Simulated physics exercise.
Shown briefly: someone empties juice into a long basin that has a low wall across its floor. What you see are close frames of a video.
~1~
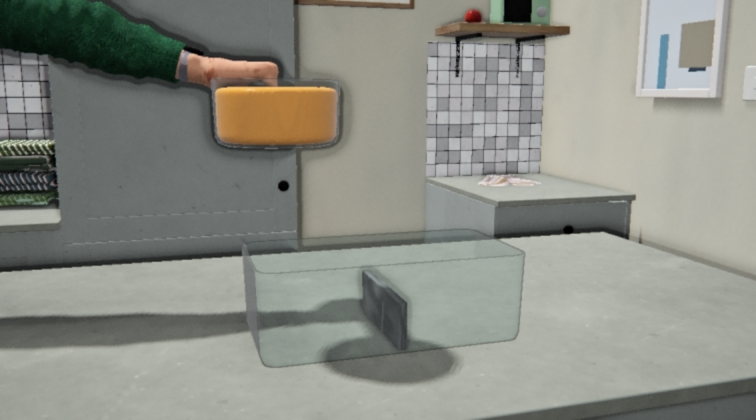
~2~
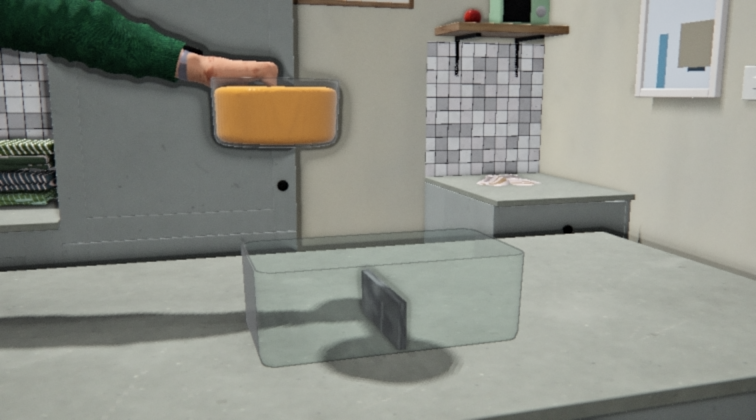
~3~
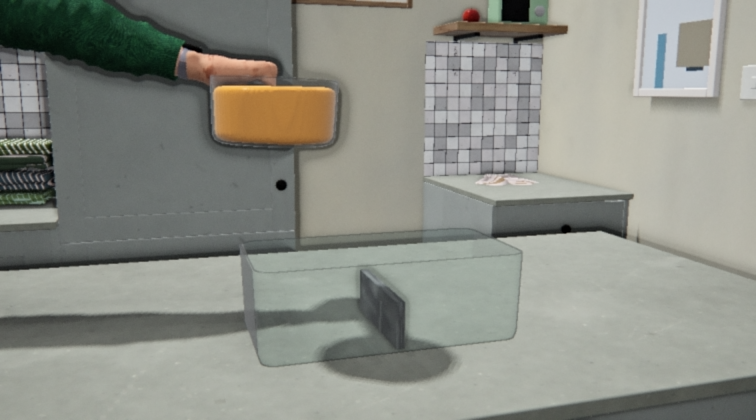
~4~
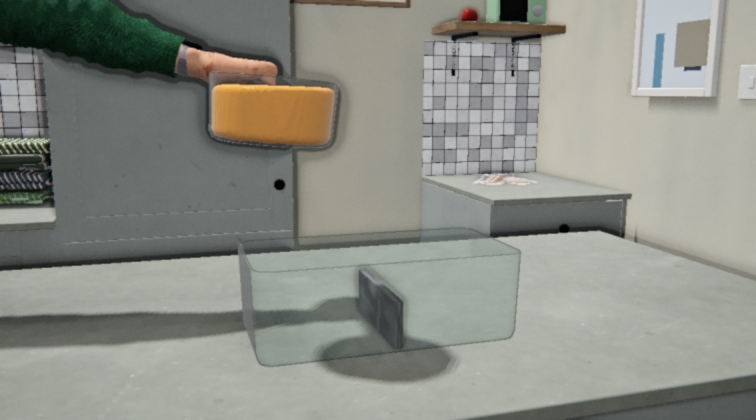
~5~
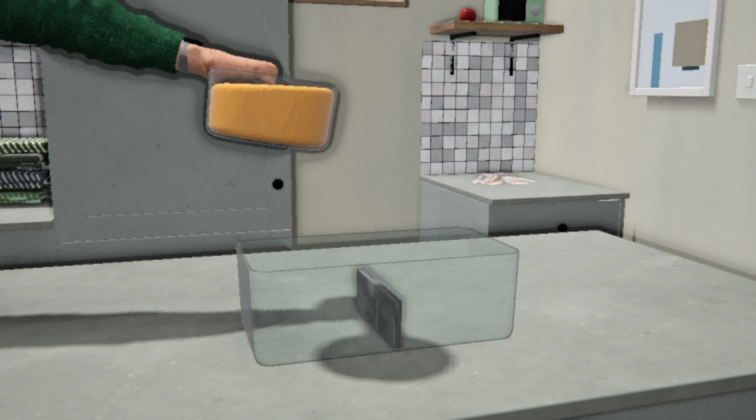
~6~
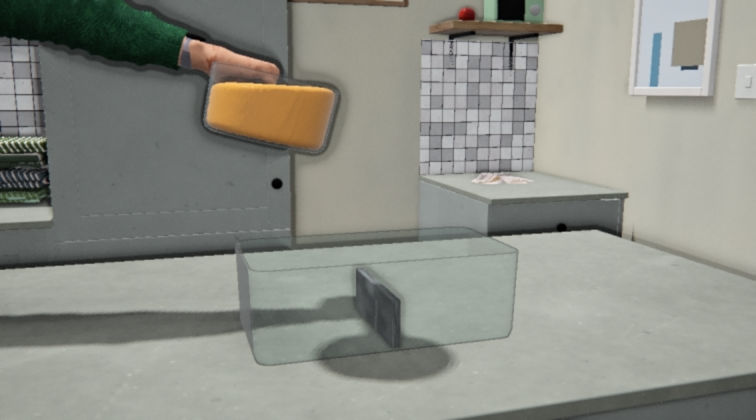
In a kitchen, a green-sleeved arm held a tub of orange juice above a long, clear basin with a low divider, then slowly tilted the tub slightly to the right.
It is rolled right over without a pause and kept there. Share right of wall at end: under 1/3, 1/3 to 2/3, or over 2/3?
1/3 to 2/3.
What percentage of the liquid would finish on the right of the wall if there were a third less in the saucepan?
35 per cent.
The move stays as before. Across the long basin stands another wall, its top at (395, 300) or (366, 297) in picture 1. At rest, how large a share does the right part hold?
45 % then 70 %.
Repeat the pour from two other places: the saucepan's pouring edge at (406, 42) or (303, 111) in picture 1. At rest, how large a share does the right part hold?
In order, some 85 and 5 percent.
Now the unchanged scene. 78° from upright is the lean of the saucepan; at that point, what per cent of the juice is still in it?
It still holds close to 45 per cent at that lean.
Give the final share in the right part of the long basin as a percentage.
Close to 60 per cent.
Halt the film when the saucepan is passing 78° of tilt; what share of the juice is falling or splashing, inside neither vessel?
Share: Approx. 45 %.
A moment on, the saucepan is tipped on its side and 44 per cent is still to pour, 2 is left of the wall and 9 right of it.
Next, the saucepan is tipped right over and 6 per cent is still to pour, 27 is left of the wall and 57 right of it.
Then the saucepan is tipped right over and 0 per cent is still to pour, 40 is left of the wall and 57 right of it.
Later the saucepan is tipped right over and 0 per cent is still to pour, 41 is left of the wall and 58 right of it.
At rest 41 per cent lies left of the wall, 58 right of it and 2 outside.
